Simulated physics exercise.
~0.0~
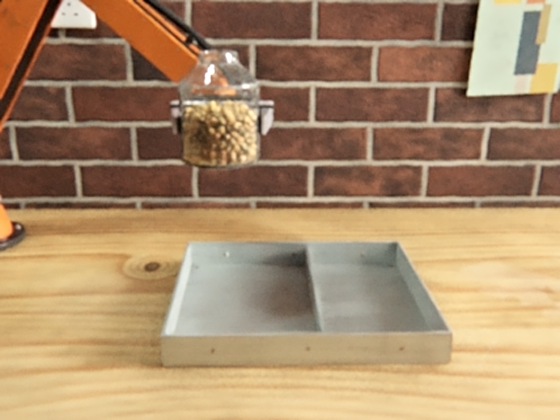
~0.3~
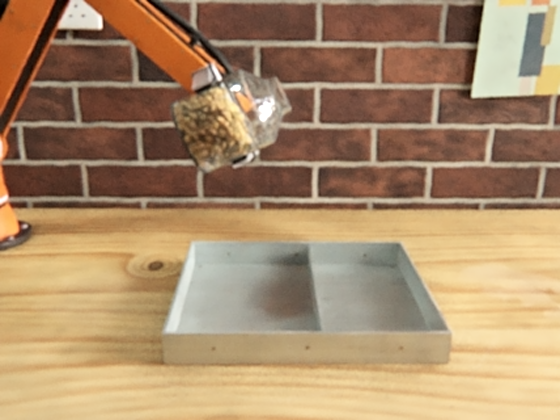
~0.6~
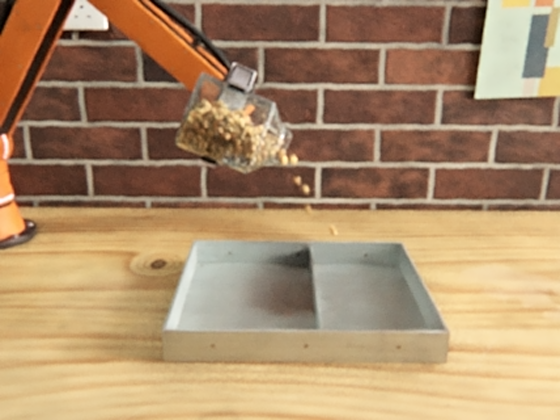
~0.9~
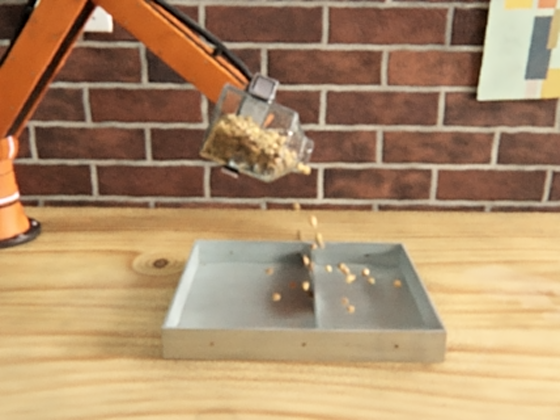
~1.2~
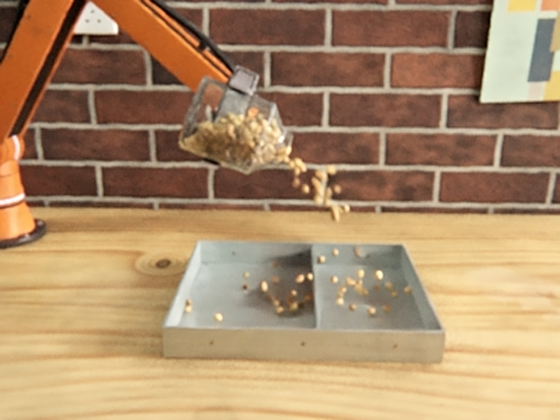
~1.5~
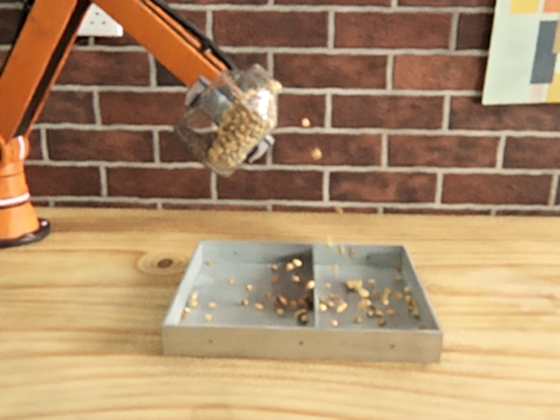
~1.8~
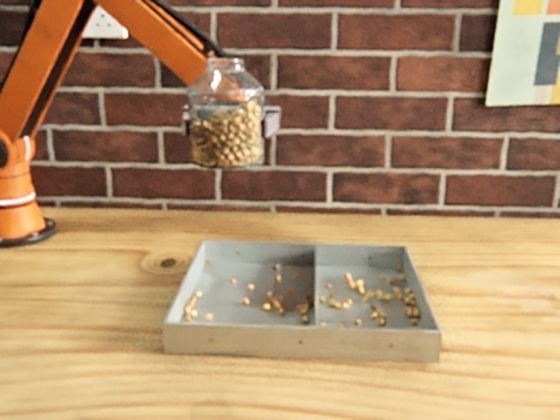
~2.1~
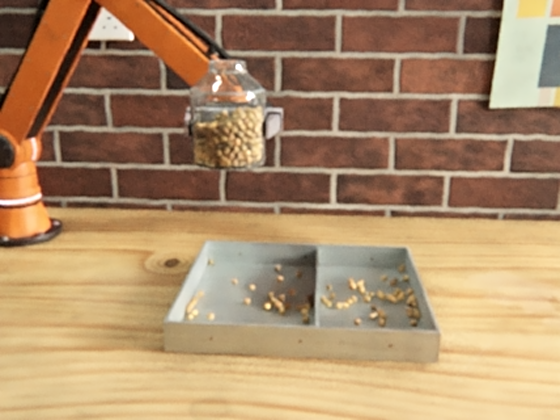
An orange robot arm tips a jar, scatters some chickpeas across a divided tray, and rights it.
